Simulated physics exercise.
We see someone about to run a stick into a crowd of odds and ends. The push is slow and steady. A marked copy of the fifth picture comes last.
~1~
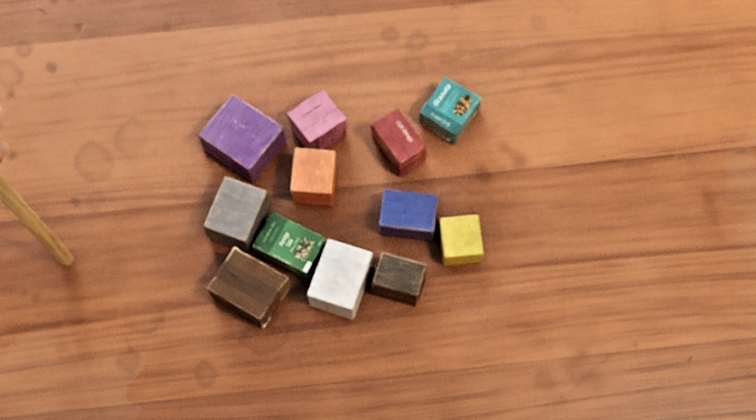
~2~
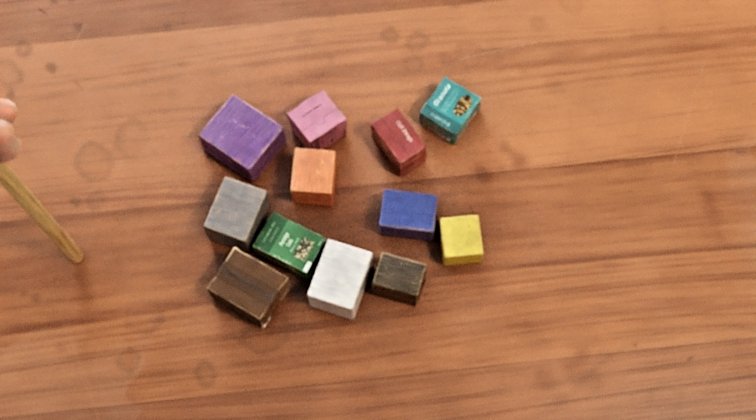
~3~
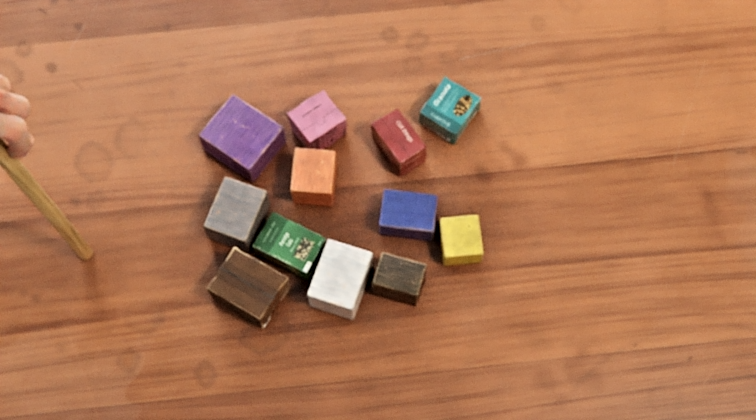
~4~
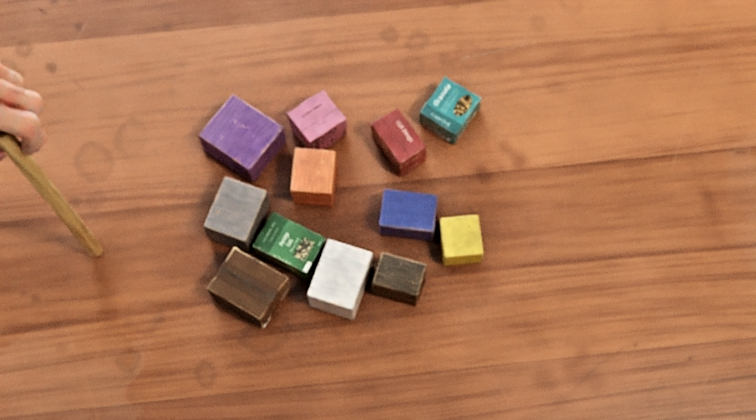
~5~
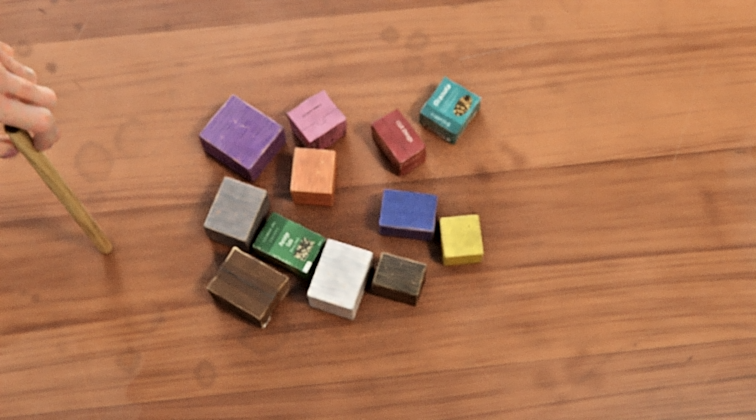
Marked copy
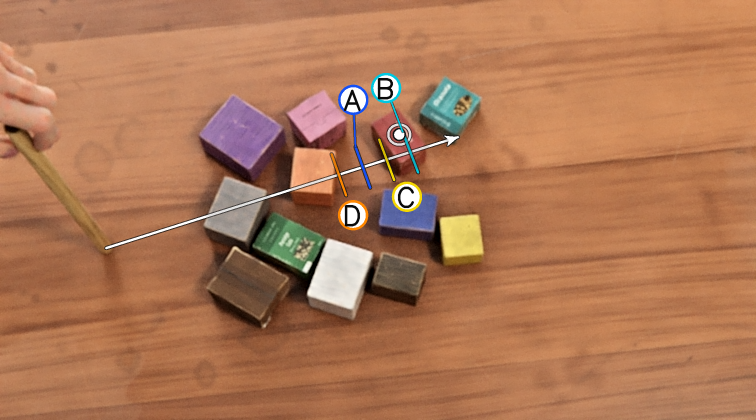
We see a loose cluster of coloured blocks and small boxes lying still on a wooden surface, while a hand enters at the left edge holding a stick and moves its tip slowly a short way to the right.
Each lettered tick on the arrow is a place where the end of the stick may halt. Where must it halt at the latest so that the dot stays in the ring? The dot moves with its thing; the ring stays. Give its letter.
Stop at D.
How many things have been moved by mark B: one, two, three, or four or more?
Four or more.
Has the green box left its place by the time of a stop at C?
Yes.
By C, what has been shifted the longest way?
The orange block has gone farthest.
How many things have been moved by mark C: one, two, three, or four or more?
It has moved four or more.
On the marked copy, A at (362, 167); B at (410, 152); C at (387, 160); D at (339, 175); the arrow from (106, 248) to (458, 137); the white dot at (399, 134).
Taking D. A third of the way, foot of the stick (191, 222).
Two thirds of the way, foot of the stick (275, 195); grey block (284, 218); green box (319, 259).
When it is over, foot of the stick (339, 175); orange block (364, 158); grey block (289, 219); the dot is still in its ring.
As for the rest, A shifts the dotted thing to (419, 131); B shifts the dotted thing to (459, 106); C shifts the dotted thing to (439, 118).
